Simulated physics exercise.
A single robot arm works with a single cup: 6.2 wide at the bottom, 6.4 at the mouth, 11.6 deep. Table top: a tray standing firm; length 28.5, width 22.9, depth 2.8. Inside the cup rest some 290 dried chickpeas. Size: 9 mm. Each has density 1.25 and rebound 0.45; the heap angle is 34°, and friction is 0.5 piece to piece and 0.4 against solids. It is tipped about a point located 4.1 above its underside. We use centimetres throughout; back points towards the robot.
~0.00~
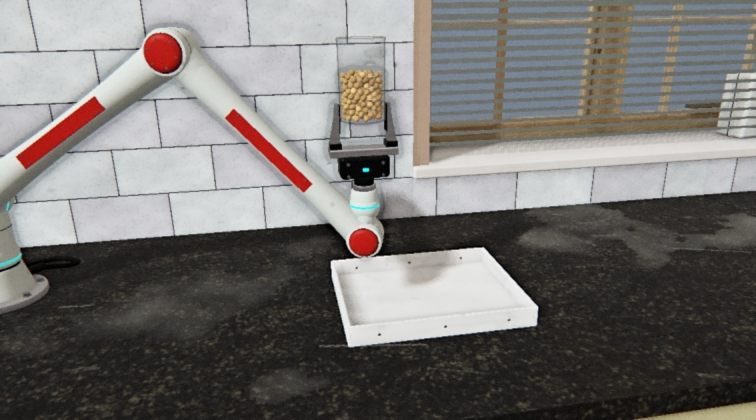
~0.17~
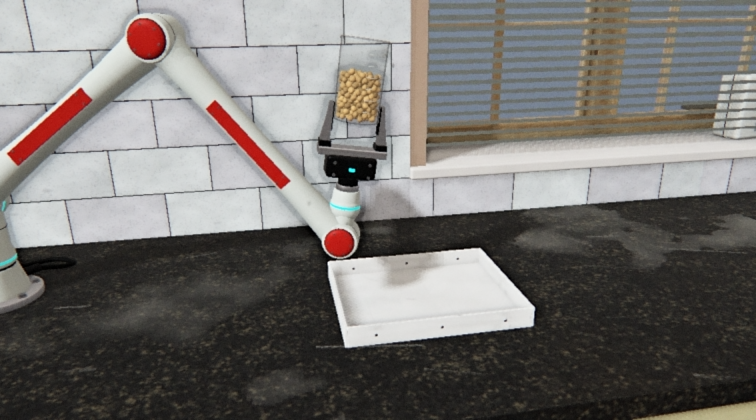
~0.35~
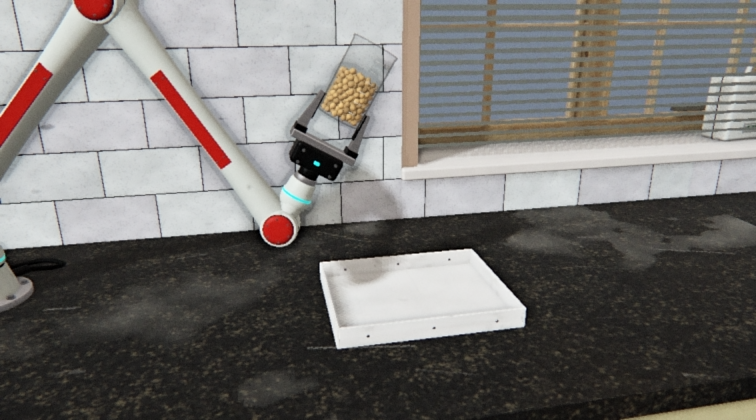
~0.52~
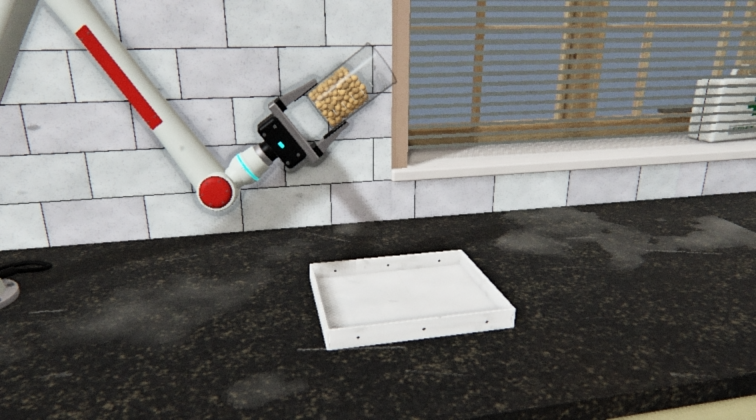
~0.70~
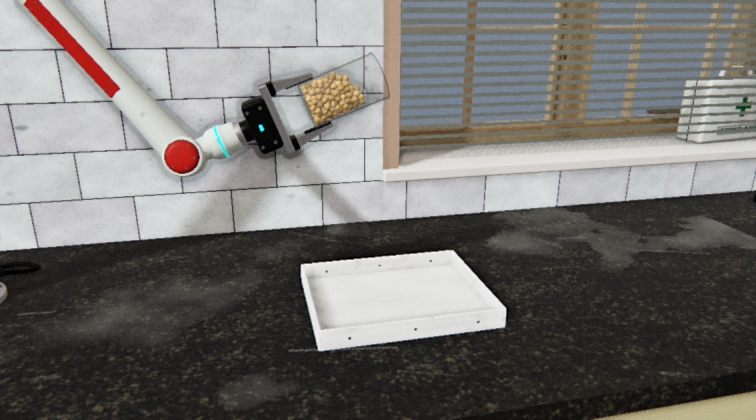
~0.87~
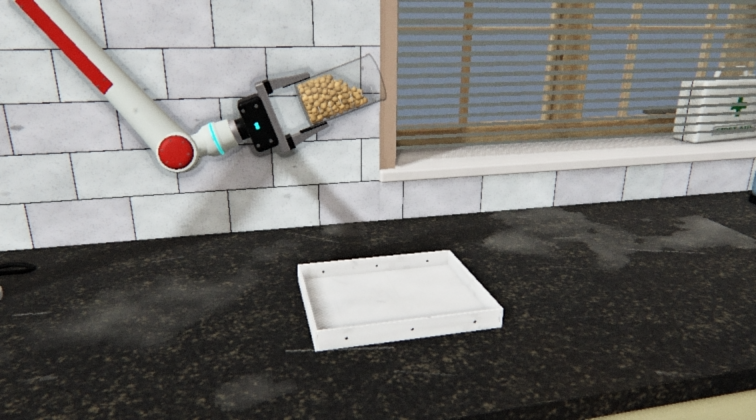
A robot arm held a clear cup of chickpeas upright above a dark counter with a white tray, then tilted it steadily to the right until it lay well over, the chickpeas still inside.
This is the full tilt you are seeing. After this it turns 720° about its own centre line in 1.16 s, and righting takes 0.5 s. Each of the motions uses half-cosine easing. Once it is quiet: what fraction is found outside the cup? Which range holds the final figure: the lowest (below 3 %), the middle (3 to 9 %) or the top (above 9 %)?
It sits in the lowest range, below 3 %.
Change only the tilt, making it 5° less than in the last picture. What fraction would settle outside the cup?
Estimate: Close to 0 %.
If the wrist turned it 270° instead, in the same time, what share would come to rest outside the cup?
In that case you'd get close to 0 per cent.
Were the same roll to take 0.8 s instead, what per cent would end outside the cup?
About 0 %.
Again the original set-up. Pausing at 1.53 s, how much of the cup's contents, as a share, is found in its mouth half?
20 per cent, roughly.
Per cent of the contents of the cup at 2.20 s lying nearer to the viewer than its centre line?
Near enough 45 in a hundred.
By 1.53 s, tipped 71°, highest piece 38 above the table; 293 in the cup.
By 2.20 s, tipped 53°, highest piece 39 above the table; 293 in the cup.
By 2.73 s, upright, highest piece 40 above the table; 293 in the cup.
By 3.43 s, upright, highest piece 40 above the table; 293 in the cup.
Final count, 293 in the cup. That is 0 % outside the cup.
